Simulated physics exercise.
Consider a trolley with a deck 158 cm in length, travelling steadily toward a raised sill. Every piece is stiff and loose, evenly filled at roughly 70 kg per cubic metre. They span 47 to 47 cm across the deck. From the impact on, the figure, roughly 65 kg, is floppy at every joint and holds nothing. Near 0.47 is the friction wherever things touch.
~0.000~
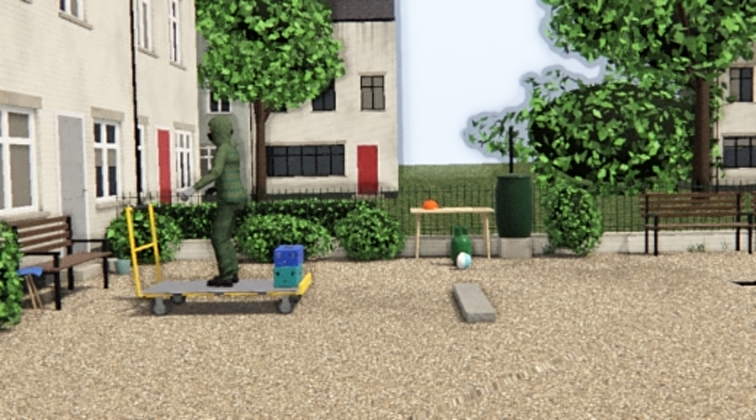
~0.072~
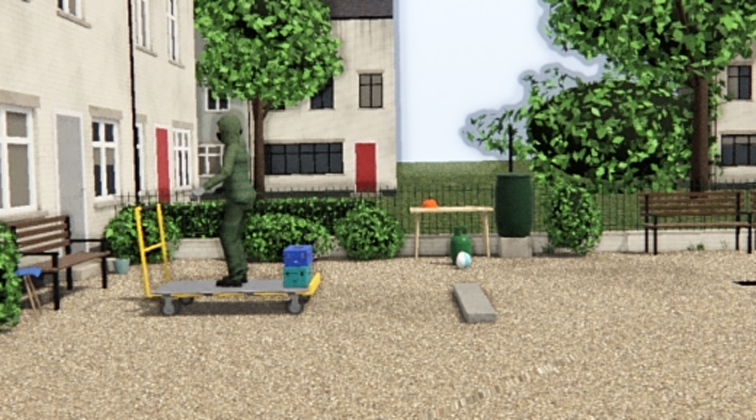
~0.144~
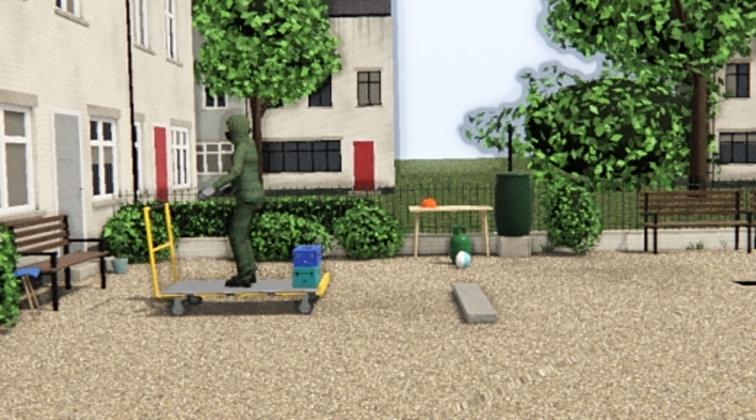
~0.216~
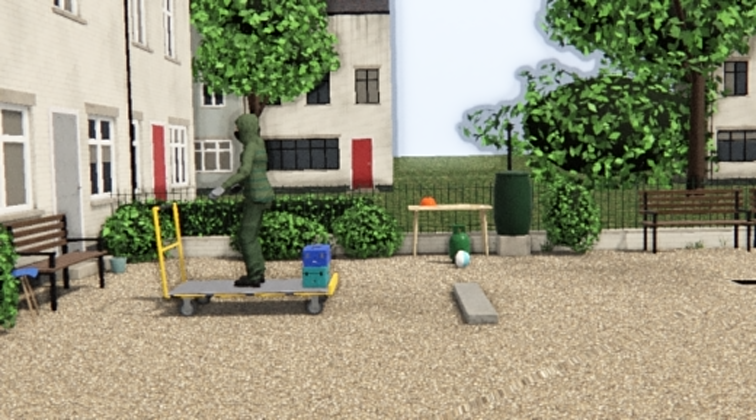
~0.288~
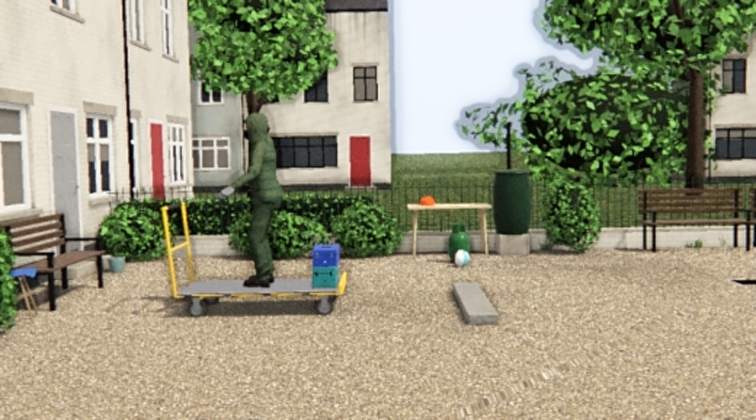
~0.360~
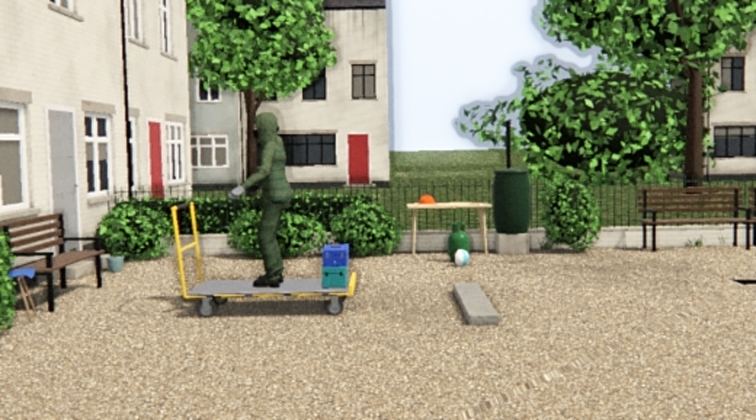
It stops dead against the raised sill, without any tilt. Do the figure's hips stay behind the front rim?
It is shed from the deck.
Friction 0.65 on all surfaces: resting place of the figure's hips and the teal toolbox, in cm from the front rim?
You'd see the hips 20 past the front rim and the teal piece 20 behind.
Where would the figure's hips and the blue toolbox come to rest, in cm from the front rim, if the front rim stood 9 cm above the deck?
You'd find the hips 10 cm beyond the rim and the blue item 40 cm beyond.
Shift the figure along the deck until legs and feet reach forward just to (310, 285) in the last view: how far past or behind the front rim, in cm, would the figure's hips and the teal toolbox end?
Result: Hips 110 cm beyond the rim; teal 20 cm beyond it.
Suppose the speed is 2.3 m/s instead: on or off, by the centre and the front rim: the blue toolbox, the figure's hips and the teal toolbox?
Then blue off, hips off, teal on.
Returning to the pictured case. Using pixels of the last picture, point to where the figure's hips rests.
Resting point approx. (478, 270).
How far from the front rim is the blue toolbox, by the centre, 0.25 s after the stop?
Around 5 cm beyond the front rim.
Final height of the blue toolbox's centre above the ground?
Near 10 cm above the ground.
After 1.21 s the deck stops.
After 1.76 s the figure's hips are 8 cm behind the rim, near (460, 249) in the last picture's view.
After 2.21 s the figure's hips are 5 cm past the rim, near (473, 252) in the last picture's view.
Final state at 4.4 s, past the rim, blue toolbox and the figure's hips; behind it, teal toolbox.
